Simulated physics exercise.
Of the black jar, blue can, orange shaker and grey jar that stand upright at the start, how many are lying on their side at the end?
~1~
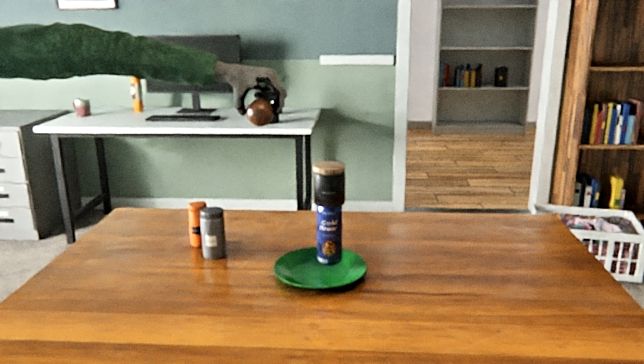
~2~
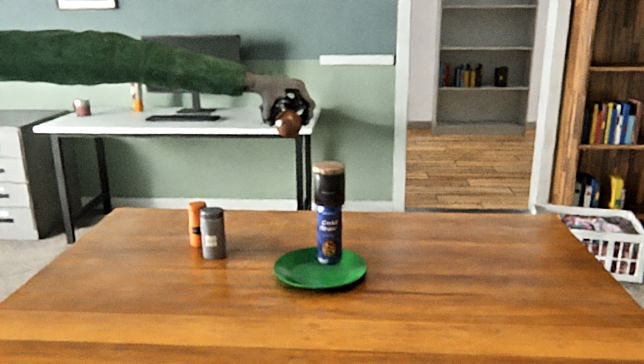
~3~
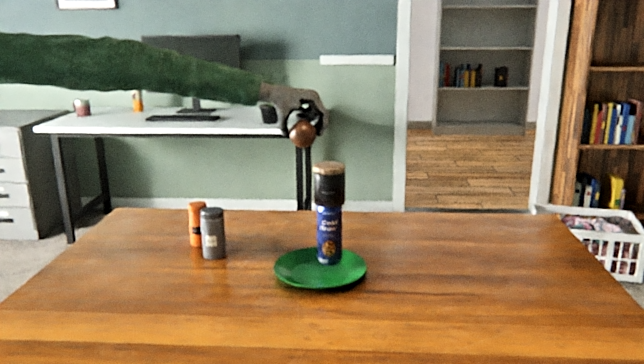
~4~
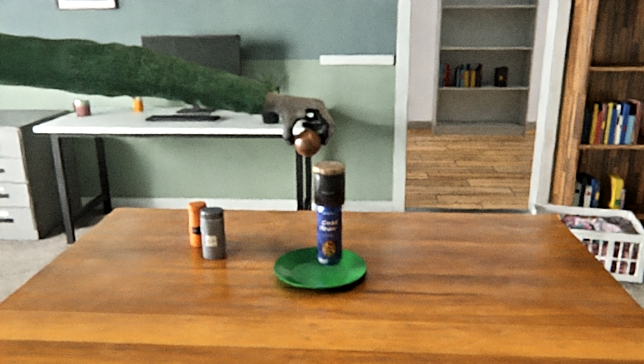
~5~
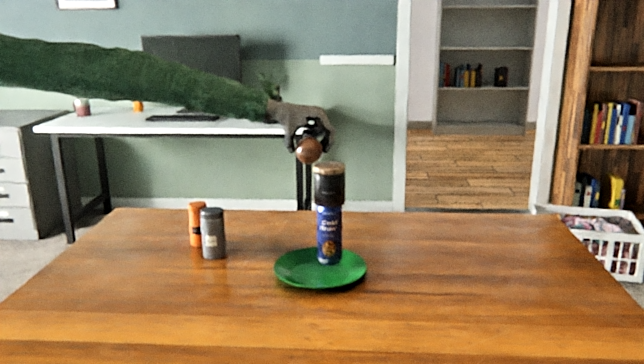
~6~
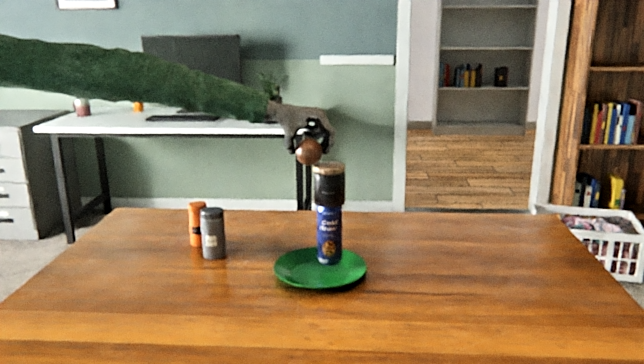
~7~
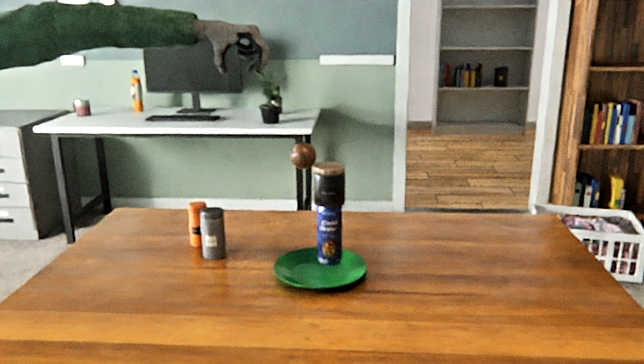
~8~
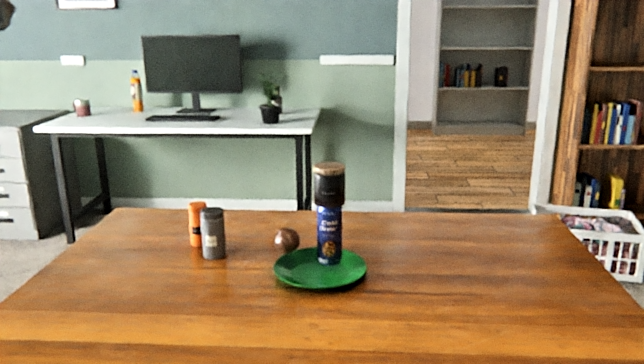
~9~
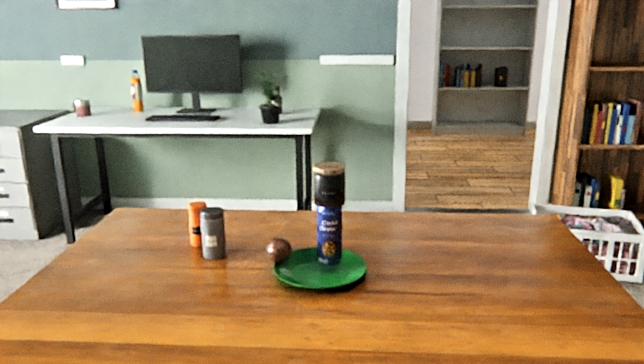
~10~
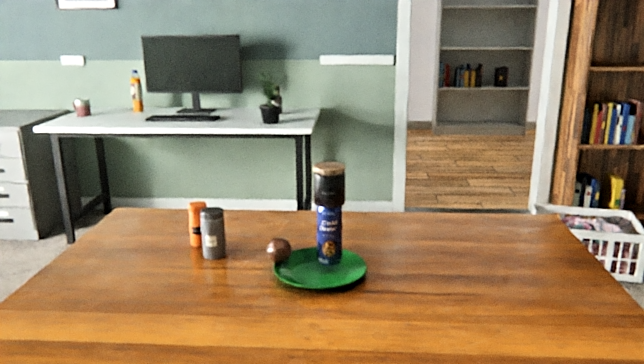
None of them are lying on their side. The black jar, blue can, orange shaker and grey jar are all still upright at the end.
An arm in a green sleeve moved a brown onion right and down toward the black jar stacked on a blue can, let go and drew back, and the onion fell to the green plate's left edge while the stack stayed standing.
